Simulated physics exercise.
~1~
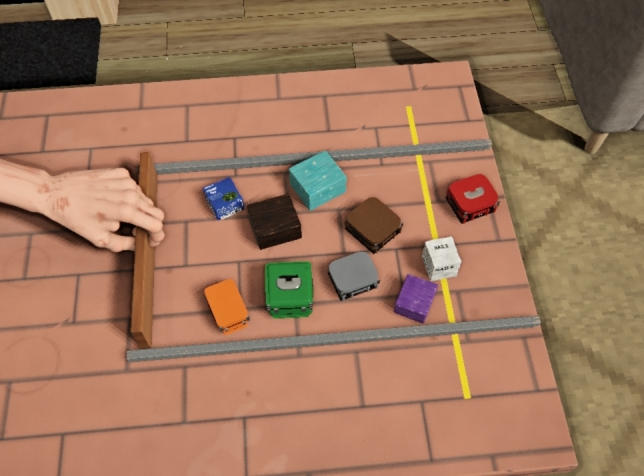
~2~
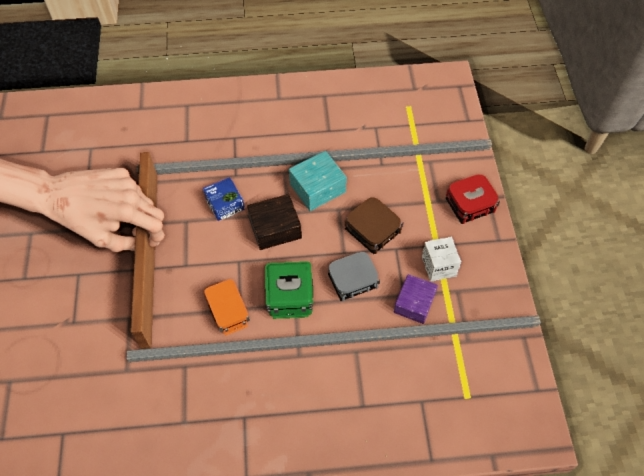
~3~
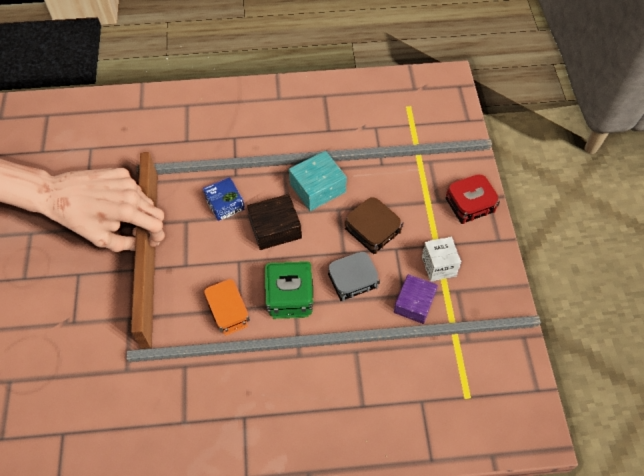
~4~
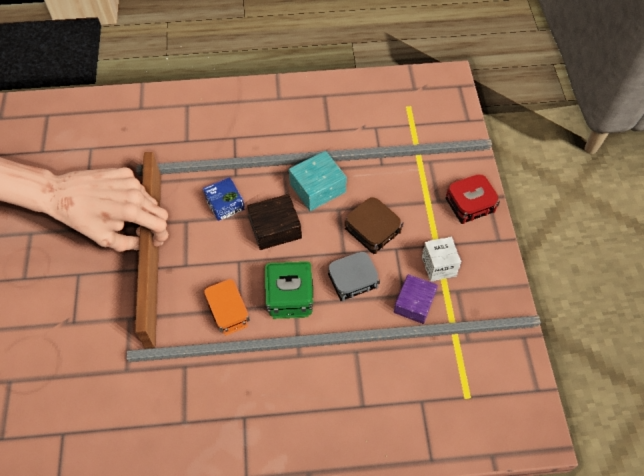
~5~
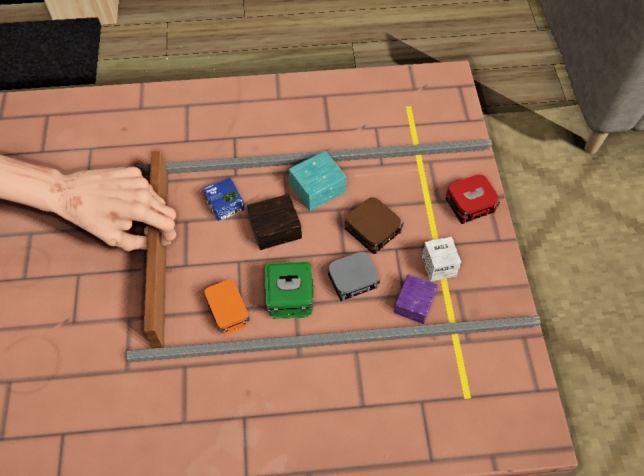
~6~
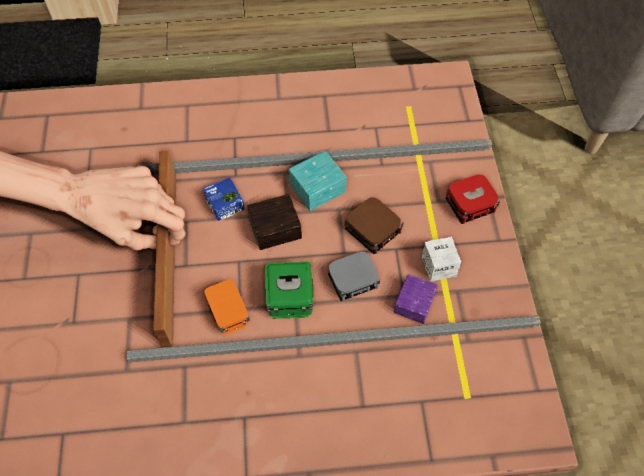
A hand grips a wooden board at the left of a brick-patterned tabletop, seen from above at a slant, with wooden floor and a rug beyond. Between two grey rails lie blue, black, teal, orange, green, brown, grey, purple and white pieces, with a red one right of a yellow line. The hand holds still, then slides the board slightly right, while the pieces and camera stay still.
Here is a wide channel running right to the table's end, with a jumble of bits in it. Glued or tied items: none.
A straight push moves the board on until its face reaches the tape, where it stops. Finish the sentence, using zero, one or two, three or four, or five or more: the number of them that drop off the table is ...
The number that drop off the table is three or four.
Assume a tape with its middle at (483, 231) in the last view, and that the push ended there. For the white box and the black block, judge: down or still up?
White box down; black block still up.
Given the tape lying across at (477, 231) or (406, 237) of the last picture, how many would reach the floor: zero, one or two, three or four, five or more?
Taking the two places in turn, it's five or more; one to two.
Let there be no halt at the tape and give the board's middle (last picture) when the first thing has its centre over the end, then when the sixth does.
Around (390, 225); afterwards around (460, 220).
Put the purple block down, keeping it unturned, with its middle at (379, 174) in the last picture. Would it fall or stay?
From that start the object does not stay.
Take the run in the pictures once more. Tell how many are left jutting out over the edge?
That adds up to 1.
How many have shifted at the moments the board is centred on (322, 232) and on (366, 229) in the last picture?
The count reaches 9 first and 9 second.
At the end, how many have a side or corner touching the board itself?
3 in contact.
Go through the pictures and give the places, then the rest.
Red case (472, 199); white box (441, 259); purple block (416, 299); board (146, 246); tape (434, 234), in the first picture.
White box (441, 259); blue box (224, 199), in the second picture.
Purple block (416, 299); black block (275, 222), in the third picture.
Red case (472, 199); brown case (373, 225), in the fourth picture.
White box (441, 259); green case (289, 290), in the fifth picture.
Red case (472, 199); white box (441, 259); purple block (416, 299); board (166, 245); tape (434, 234), in the sixth picture.
Early on, none off yet; red case at rest near (472, 199); white box at rest near (441, 259); purple block at rest near (419, 300).
Finally, the number that fall off is three or four; lost, grey case, purple block, white box and red case.
